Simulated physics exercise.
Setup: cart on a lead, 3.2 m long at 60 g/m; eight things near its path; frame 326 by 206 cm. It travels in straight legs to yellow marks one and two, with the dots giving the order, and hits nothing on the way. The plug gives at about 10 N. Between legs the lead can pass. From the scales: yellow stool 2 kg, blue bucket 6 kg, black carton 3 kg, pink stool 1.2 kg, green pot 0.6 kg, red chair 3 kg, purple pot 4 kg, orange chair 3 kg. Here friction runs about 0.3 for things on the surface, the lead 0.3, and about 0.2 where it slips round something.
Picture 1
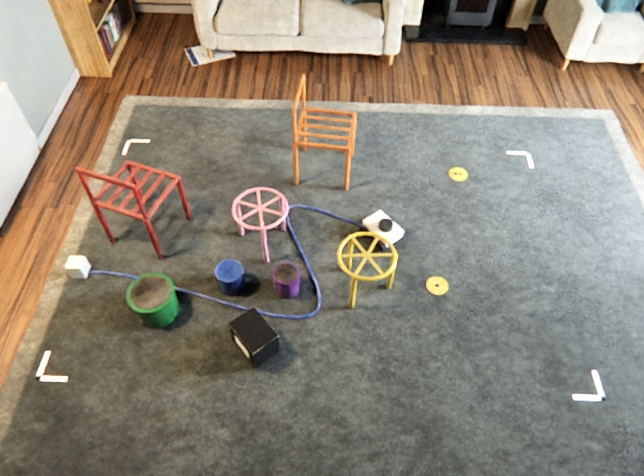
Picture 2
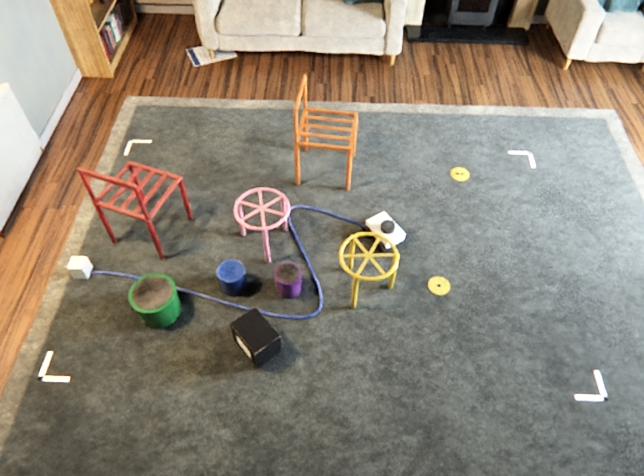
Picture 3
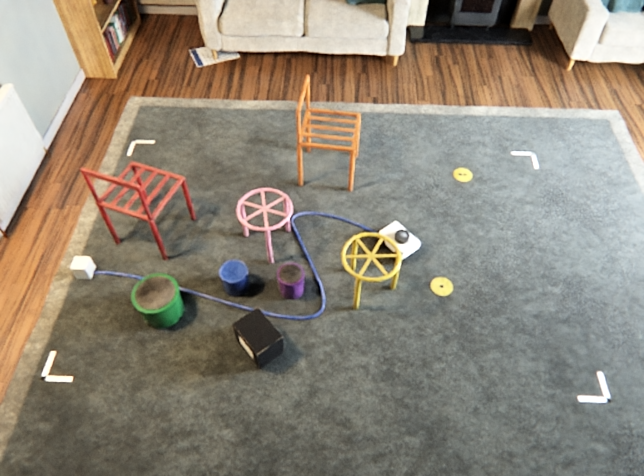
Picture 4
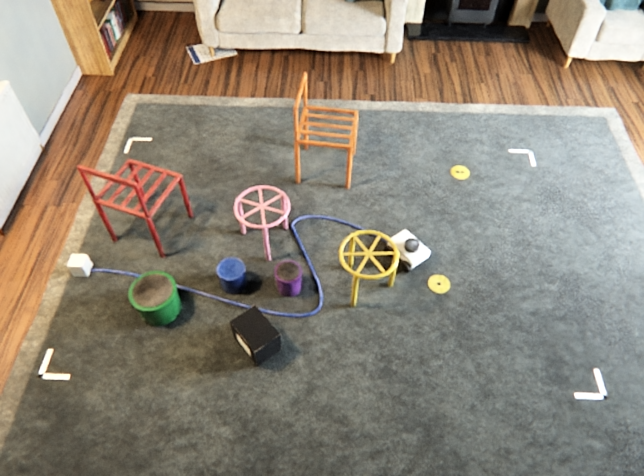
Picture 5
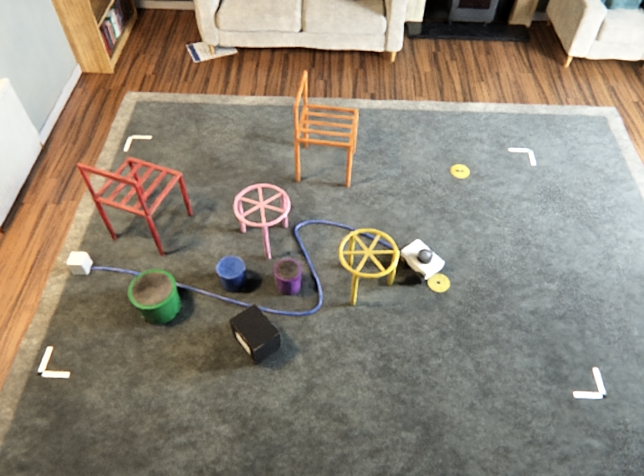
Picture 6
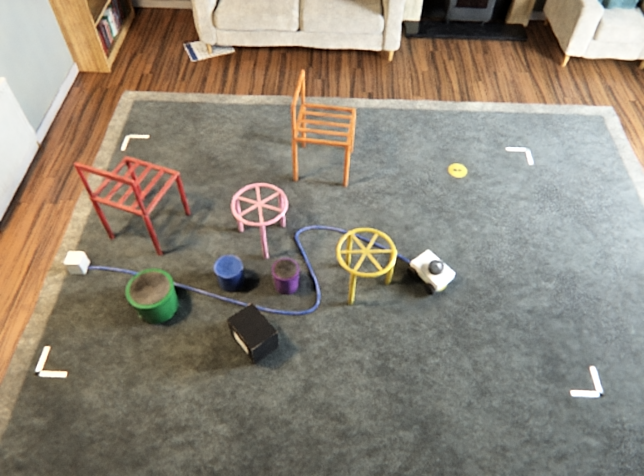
In a living room with a dark grey rug on a wooden floor, the view looks down from above. A red chair and green pot sit at left, blue and purple pots, a black box and a pink stool nearer the middle, with an orange chair behind and a yellow stool to the right. A small white cart trailing a blue cord moves right and slightly nearer, behind and past the yellow stool, covering a yellow disc, while the camera shifts very slightly.
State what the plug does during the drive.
The plug endures.
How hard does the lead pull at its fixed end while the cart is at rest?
0 N.
Next, cart at (441, 256), lead slack at the fixed end; nothing else has moved.
Then, cart at (447, 221), lead slack at the fixed end; nothing else has moved.
After that, cart at (453, 191), lead slack at the fixed end; nothing else has moved.
Later, cart at (458, 170), lead slack at the fixed end; nothing else has moved.
At the end, cart at (458, 170), lead slack at the fixed end; nothing else has moved.
